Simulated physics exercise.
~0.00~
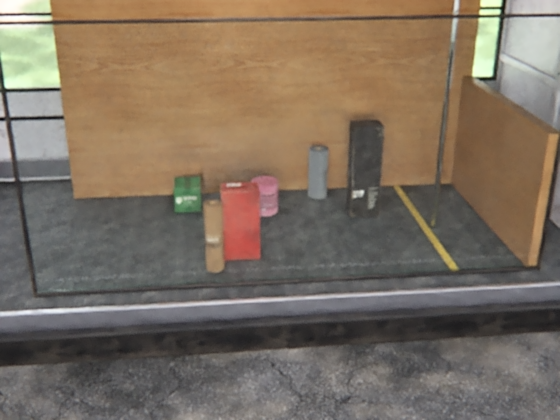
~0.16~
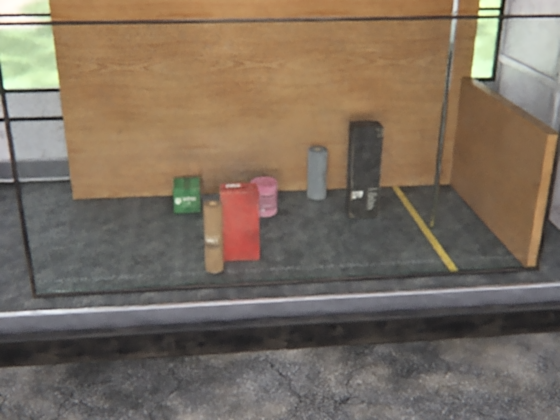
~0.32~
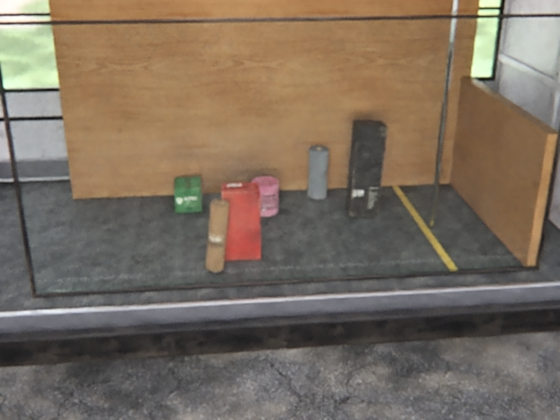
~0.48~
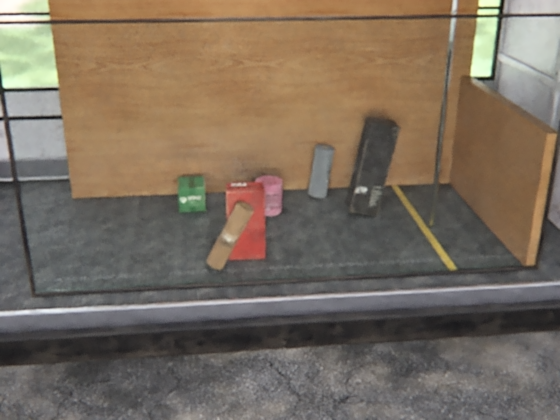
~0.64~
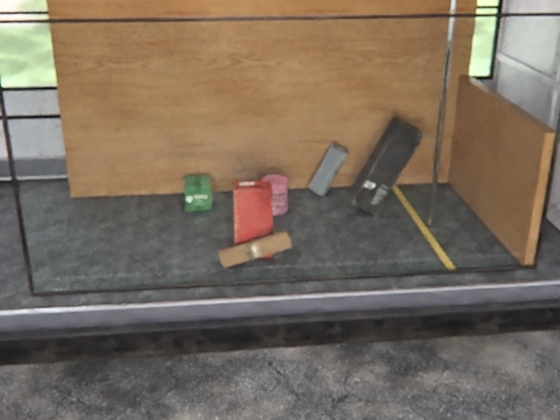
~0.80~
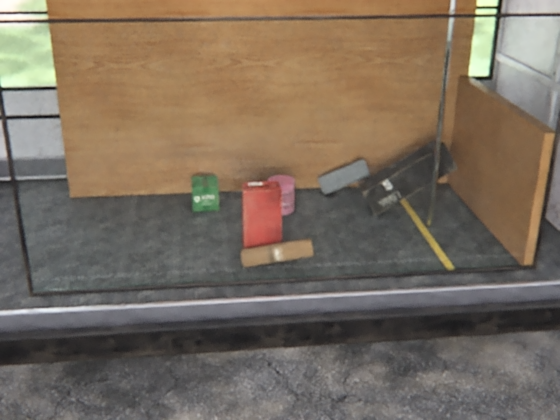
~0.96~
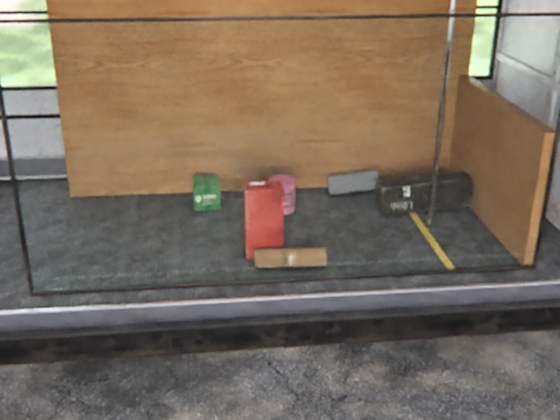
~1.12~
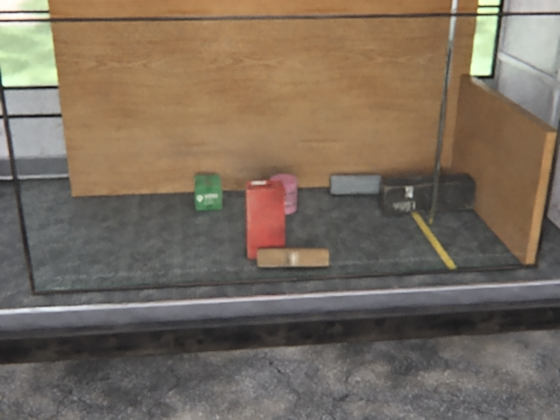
To begin with, a green carton, a brown roll, a red tall box, a pink bucket, a grey roll and a black tall box stand in a bay with a wooden back wall. The brown roll starts to lean right, and the grey roll and black box tilt the same way. The brown roll topples onto its side while the carton, red box and bucket slide slightly right, still upright. Next the grey roll and black box fall over to the right. Everything settles, with only the black box lying across the yellow line.
